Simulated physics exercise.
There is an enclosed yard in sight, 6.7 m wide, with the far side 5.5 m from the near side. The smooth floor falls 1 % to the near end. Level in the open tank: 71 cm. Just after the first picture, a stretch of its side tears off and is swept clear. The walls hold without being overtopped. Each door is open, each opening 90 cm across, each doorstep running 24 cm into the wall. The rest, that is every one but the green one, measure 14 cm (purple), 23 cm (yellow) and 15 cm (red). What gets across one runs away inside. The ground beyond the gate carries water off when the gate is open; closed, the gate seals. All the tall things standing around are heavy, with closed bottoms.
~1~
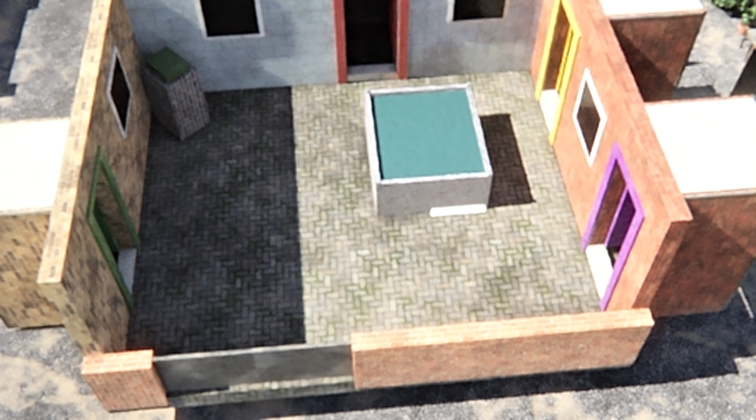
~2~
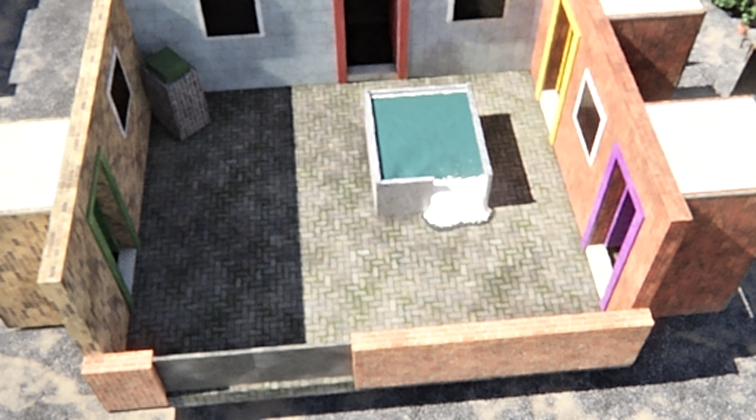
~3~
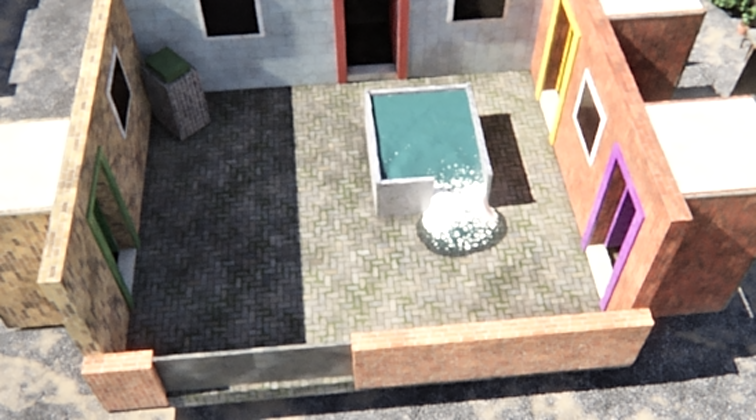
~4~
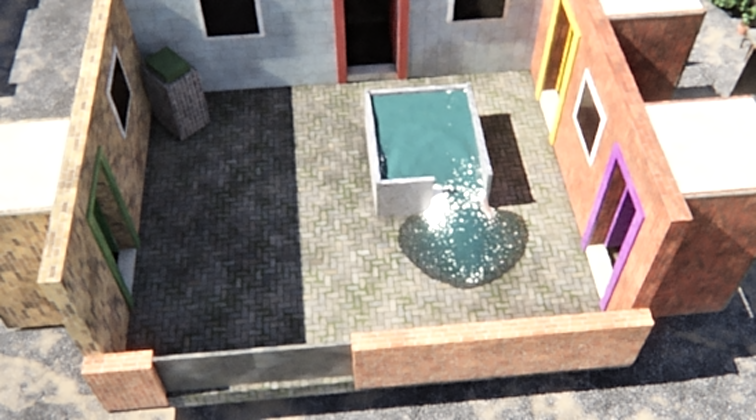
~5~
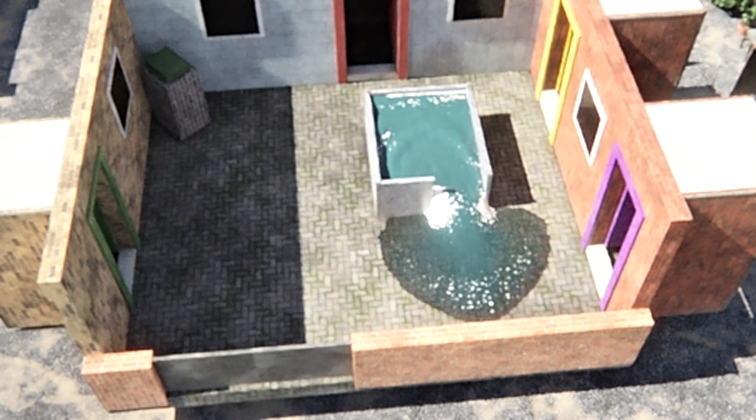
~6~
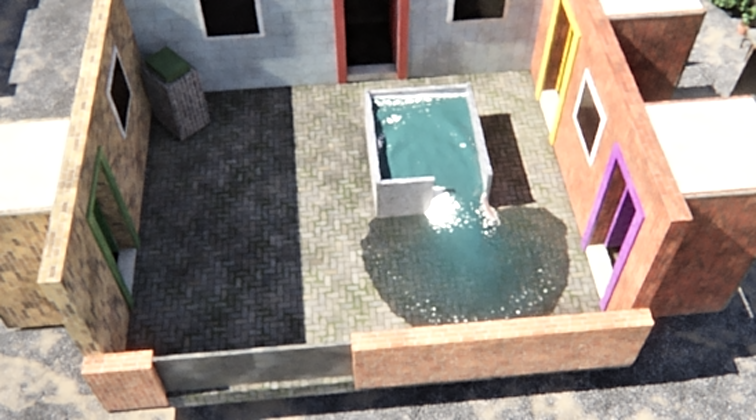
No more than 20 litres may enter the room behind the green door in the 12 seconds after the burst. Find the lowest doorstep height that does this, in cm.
The lowest height is about 7.5 cm.
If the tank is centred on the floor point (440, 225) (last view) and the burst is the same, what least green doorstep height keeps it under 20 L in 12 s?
Then it needs to be around 7.5 cm high.
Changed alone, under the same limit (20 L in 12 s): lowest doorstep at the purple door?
At the purple door it takes roughly 18 centimetres.
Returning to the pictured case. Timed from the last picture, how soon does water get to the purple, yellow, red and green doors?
So purple sees it at 0.2 s, yellow at 3.2 s, red at 5.5 s and green at 2.8 s.
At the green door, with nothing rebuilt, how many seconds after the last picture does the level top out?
Peak time: About 5.0 s.
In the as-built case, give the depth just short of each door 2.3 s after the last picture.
Depth (cm): Purple 20 / yellow 0 / red 0 / green 0.
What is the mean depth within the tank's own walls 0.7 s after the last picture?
47 cm, roughly.
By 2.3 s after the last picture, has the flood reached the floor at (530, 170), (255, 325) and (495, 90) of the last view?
Listed order - unwetted, soaked through, unwetted.
Then, 0.7 s after the last picture water covers 20 % of the floor, deepest (50 cm) near (612, 342); it has not reached the green door.
Then, 2.3 s after the last picture water covers 35 % of the floor, deepest (24 cm) near (600, 343); it has not reached the green door.
Then, 11.3 s after the last picture water covers 95 % of the floor, deepest (10 cm) near (563, 218); 6 cm at the green door, 47 litres in over its 6 cm doorstep.
At the green door as built, the water peaked near 12 cm, 5.1 s after the last picture.
With a doorstep of 7 cm, 30 litres would have come in within the 12 s; with 9.5 cm, 6 litres. So under 20 litres takes about 7.5 cm.
